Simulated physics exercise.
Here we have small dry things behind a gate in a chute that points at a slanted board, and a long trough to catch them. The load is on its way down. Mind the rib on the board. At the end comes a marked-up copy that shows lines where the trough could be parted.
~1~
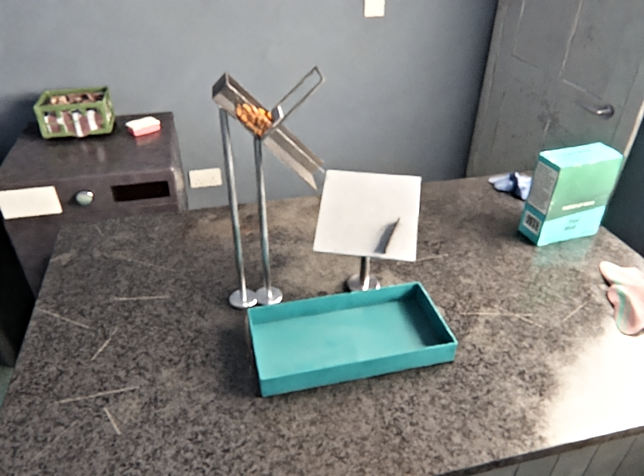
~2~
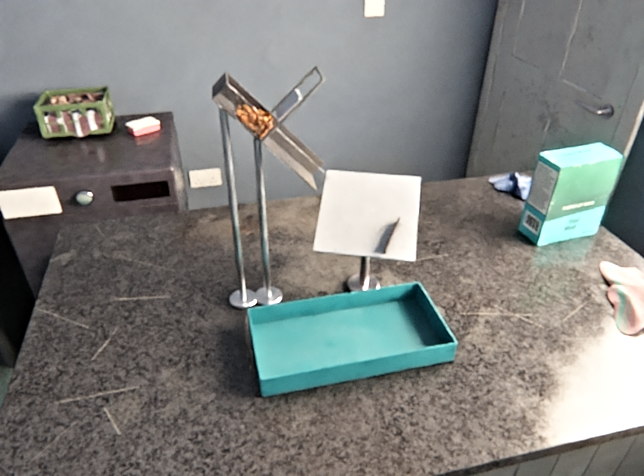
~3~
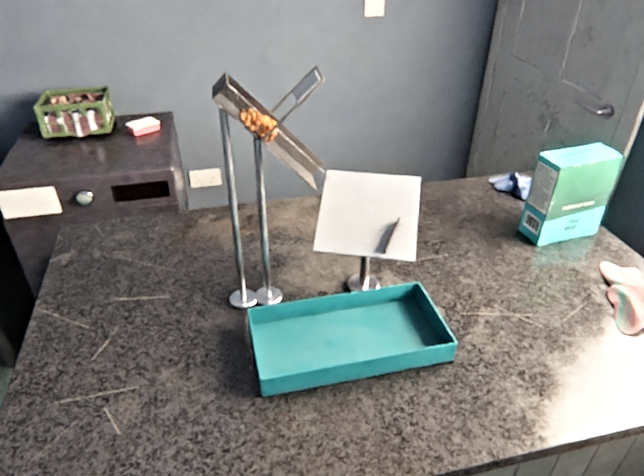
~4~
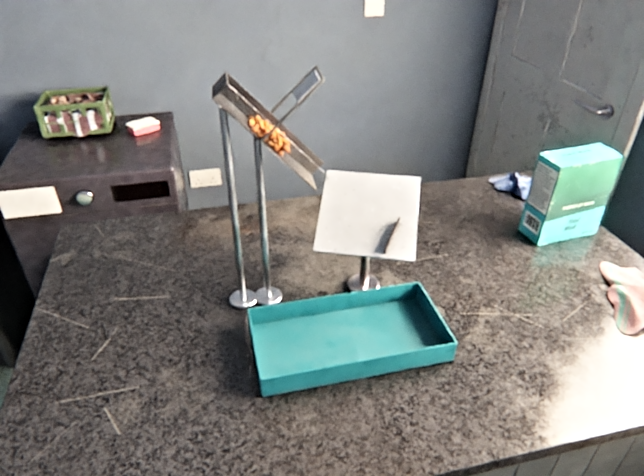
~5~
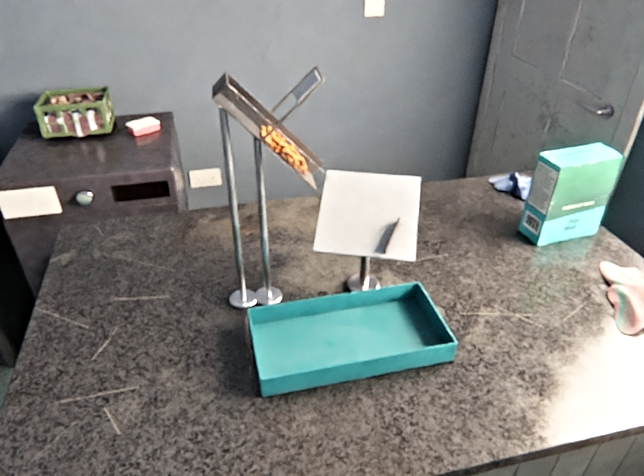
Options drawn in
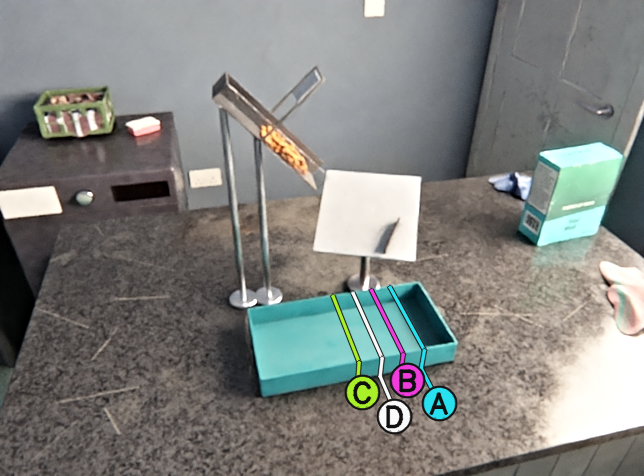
On a speckled dark countertop, small orange-brown pieces slide down a raised metal chute toward a tilted white board above a teal tray.
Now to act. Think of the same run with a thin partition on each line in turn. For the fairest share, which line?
D works best here.
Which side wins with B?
Left.
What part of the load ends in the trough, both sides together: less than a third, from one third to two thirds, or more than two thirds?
More than two thirds.
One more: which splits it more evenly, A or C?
C.
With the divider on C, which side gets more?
Right.
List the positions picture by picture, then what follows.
Load behind the gate (255, 117), bits of cat kibble; lip of the chute (313, 182), sloping fairly steeply, in the first frame.
Middle of the board (368, 213), tilted gently; middle of its low edge (363, 256); of its high edge (373, 174), in the second frame.
Front corners of the trough (261, 379) and (457, 343), empty; front of the load (270, 135), in the third frame.
Middle of the load (273, 134); its front (285, 146), roughly a third of the way to the lip; rib from (400, 217) to (385, 250), in the fourth frame.
Middle of the load (284, 147); its front (304, 167), the larger part of the way to the lip, in the fifth frame.
On the marked copy, line A crosses the front rim at (424, 349); line B crosses the front rim at (402, 353); line C crosses the front rim at (358, 361); line D crosses the front rim at (381, 357).
With A, of what is caught, almost all on the left of the divider, just a few on the right.
With B, of what is caught, the larger part on the left of the divider, about a tenth on the right.
With C, of what is caught, roughly a quarter on the left of the divider, the larger part on the right.
With D, of what is caught, roughly half on the left of the divider, roughly half on the right.
